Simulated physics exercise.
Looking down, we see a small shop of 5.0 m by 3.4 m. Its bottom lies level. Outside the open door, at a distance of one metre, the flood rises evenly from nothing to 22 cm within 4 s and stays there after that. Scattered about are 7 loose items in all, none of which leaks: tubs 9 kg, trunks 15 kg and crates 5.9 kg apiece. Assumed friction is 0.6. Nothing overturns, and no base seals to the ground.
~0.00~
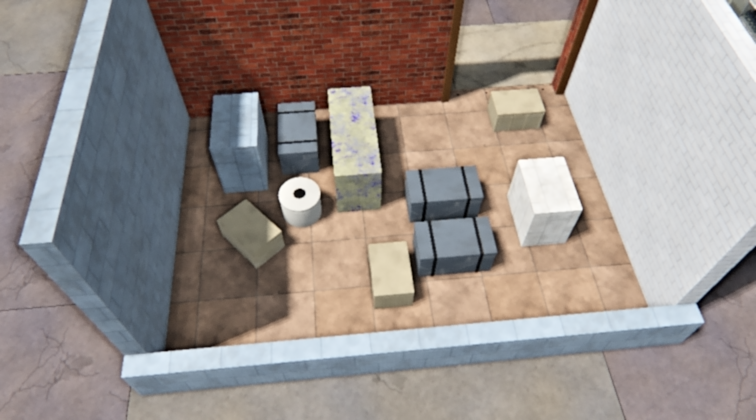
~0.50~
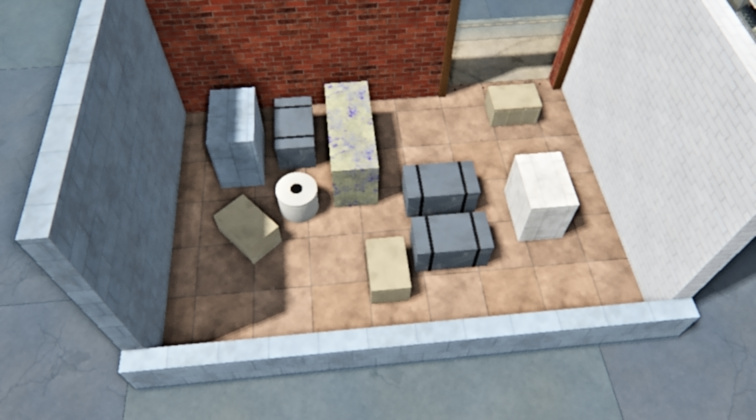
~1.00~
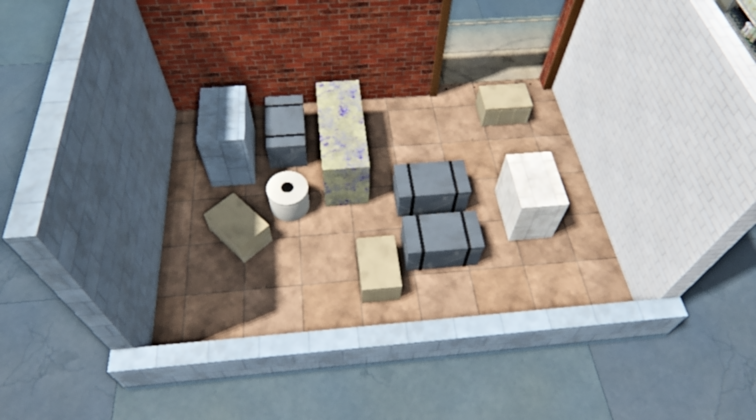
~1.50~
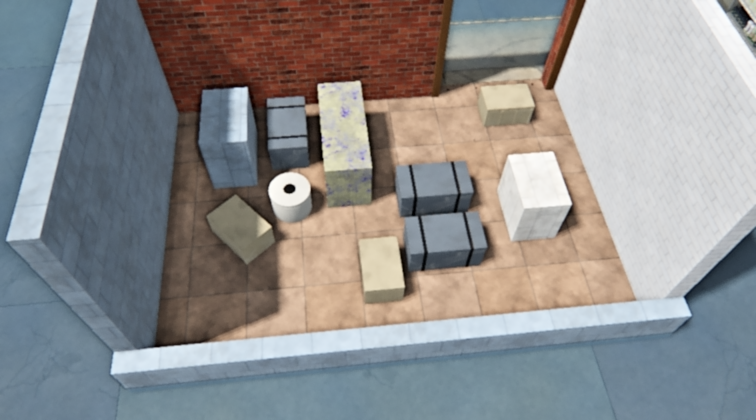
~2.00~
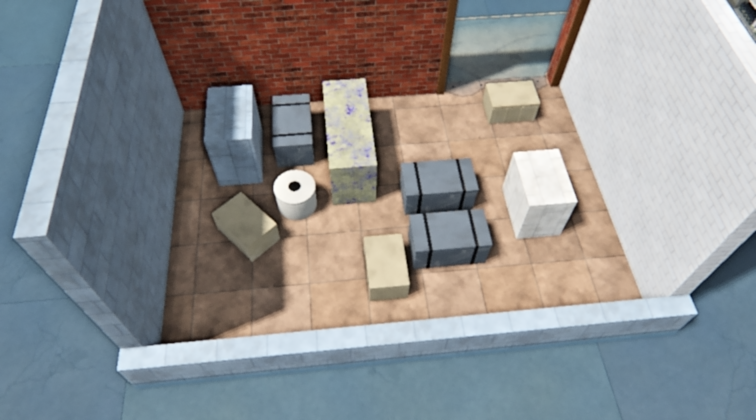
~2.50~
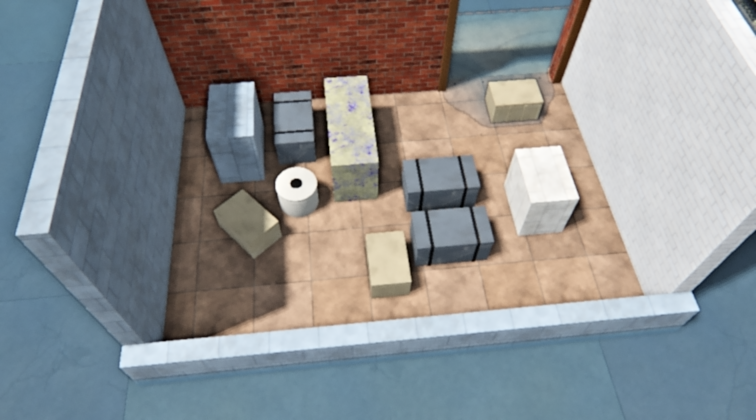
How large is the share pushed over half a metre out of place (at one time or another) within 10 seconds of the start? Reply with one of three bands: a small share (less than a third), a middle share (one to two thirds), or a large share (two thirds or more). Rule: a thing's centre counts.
A large share, two thirds or more.
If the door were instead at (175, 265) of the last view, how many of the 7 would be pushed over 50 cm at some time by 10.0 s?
In that case the number is 6.
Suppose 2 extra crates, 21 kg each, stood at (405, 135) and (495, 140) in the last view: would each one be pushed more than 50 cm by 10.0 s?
Well, the first one stays inside the mark, and the second tops the mark.
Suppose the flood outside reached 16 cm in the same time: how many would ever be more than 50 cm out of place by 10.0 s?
Count: 4.
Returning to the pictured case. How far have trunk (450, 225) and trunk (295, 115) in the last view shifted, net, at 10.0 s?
Respectively 200 and 0 centimetres.
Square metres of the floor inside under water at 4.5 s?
The covered patch comes to about 5.5 m2.
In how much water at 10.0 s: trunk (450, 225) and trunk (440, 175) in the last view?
Depth approx. 12 cm / 12 cm.
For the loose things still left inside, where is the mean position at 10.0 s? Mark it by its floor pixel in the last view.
Close to (270, 213).
After 3.5 s 1 of 7 are over 50 cm from their spots; 0 afloat.
After 4.5 s 1 of 7 are over 50 cm from their spots; 1 afloat.
After 7.0 s 4 of 7 are over 50 cm from their spots; 3 afloat.
After 10.0 s 5 of 7 are over 50 cm from their spots, and 5 have been at some point; 5 afloat.
